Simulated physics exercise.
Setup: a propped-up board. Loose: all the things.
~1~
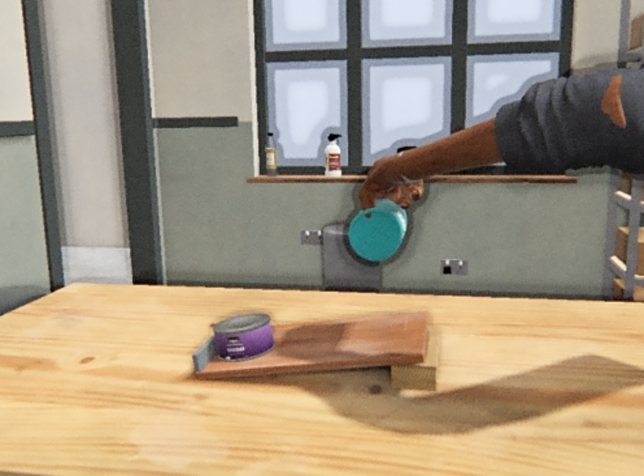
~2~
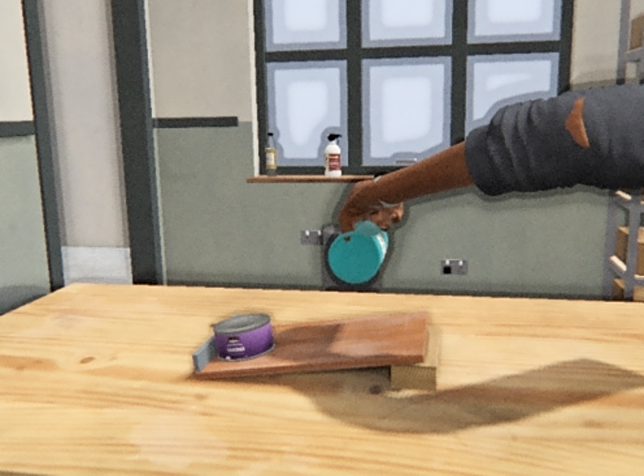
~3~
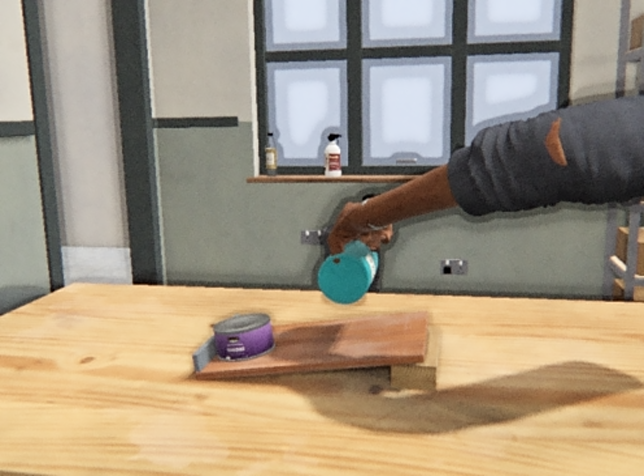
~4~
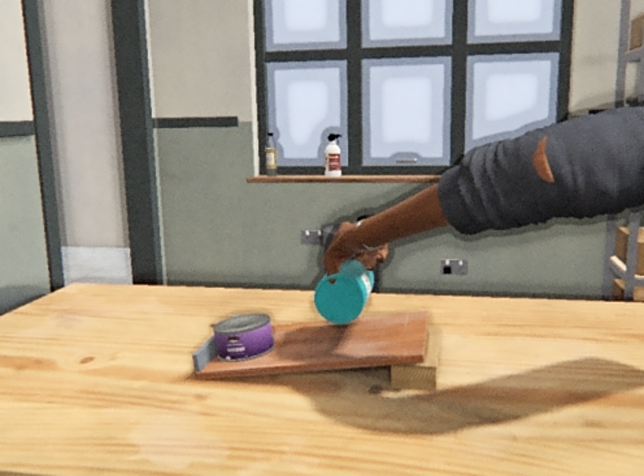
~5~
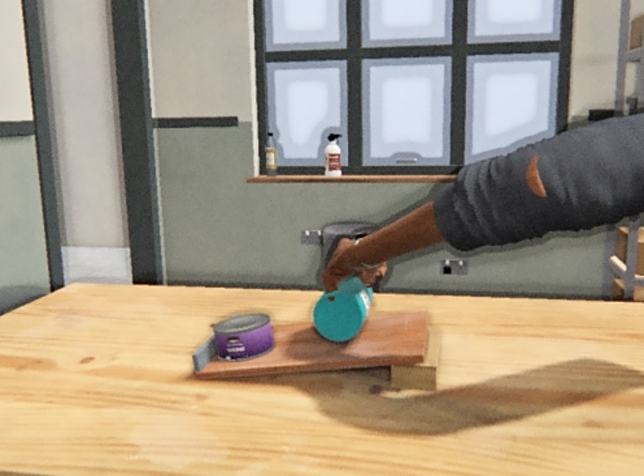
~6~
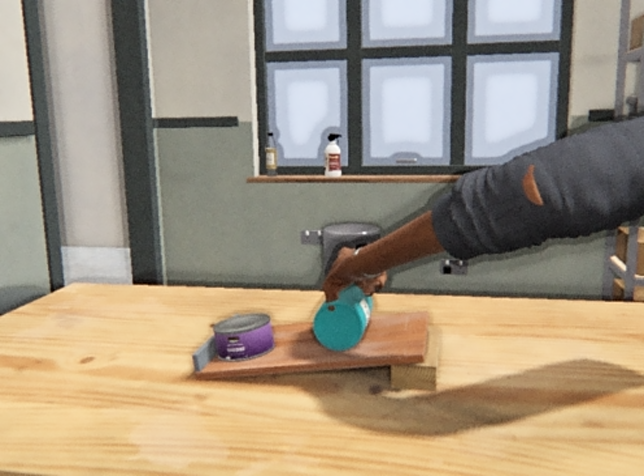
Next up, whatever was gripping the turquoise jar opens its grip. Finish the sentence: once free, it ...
Once free, it heads down the board.
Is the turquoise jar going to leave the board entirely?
Once it settles, it is resting on top.
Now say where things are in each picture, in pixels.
In the first frame, on its way; turquoise jar (380, 228); purple tub (244, 337).
In the second frame, on its way; turquoise jar (360, 249); purple tub (244, 337).
In the third frame, on its way; turquoise jar (350, 270); purple tub (244, 337).
In the fourth frame, on its way; turquoise jar (346, 289); purple tub (244, 337).
In the fifth frame, on its way; turquoise jar (345, 305); purple tub (244, 337).
In the sixth frame, set down, still held; turquoise jar (345, 314); purple tub (244, 337).
Then, 0.40 s after the last picture, turquoise jar rolled a little near (324, 316).
Then, 0.60 s after the last picture, turquoise jar rolled about its own width near (295, 319).
At rest, moved from the start, turquoise jar; purple tub in place. Seen from the same camera at the end, turquoise jar near (293, 319). The turquoise jar slides or rolls down.
